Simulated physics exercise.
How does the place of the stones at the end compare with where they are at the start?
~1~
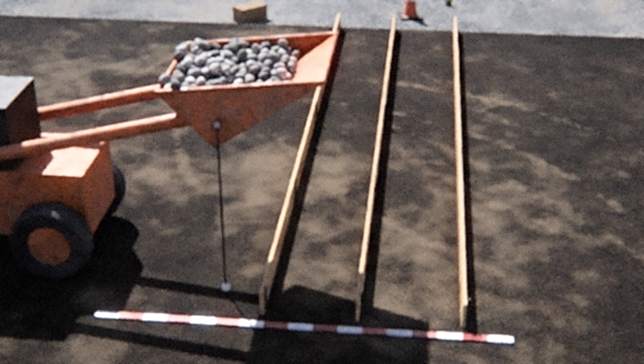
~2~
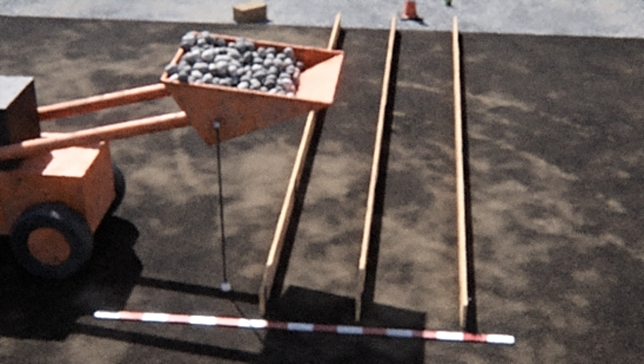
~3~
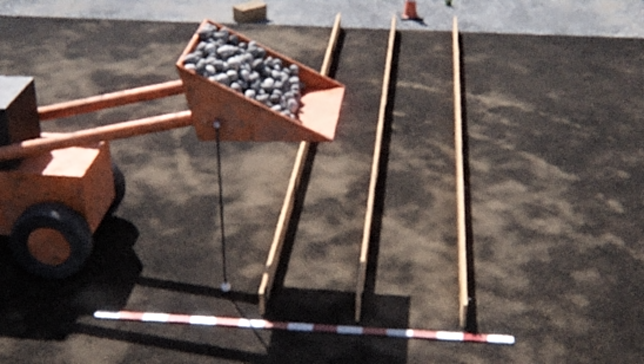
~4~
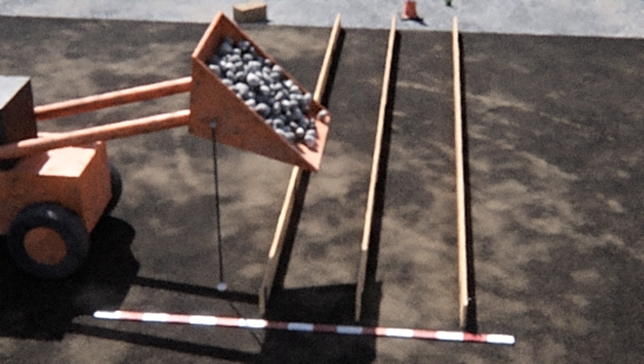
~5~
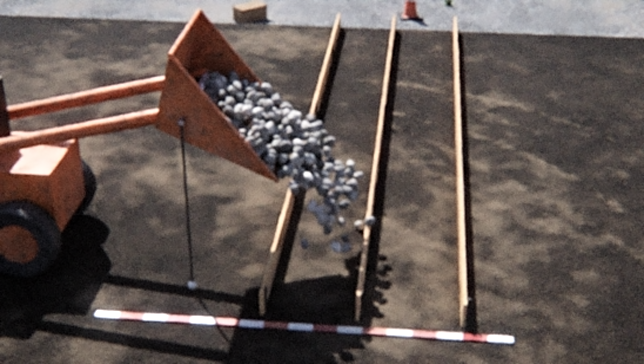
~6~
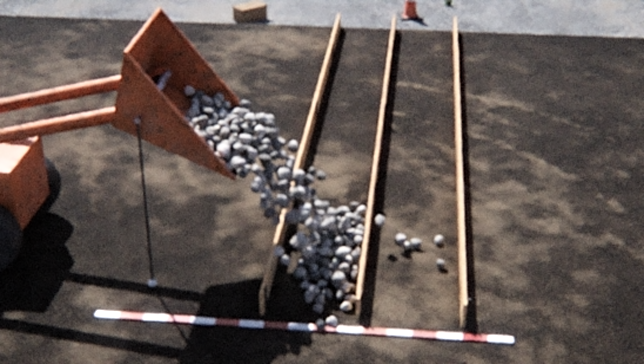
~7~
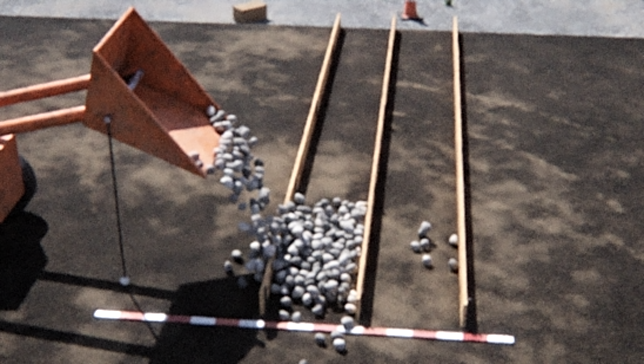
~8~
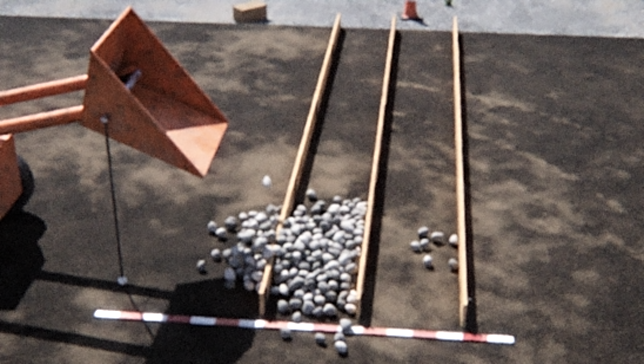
At the start the stones are heaped in the raised orange bucket, and at the end they lie lower and further right on the ground, mostly between the left and middle planks near the striped staff.
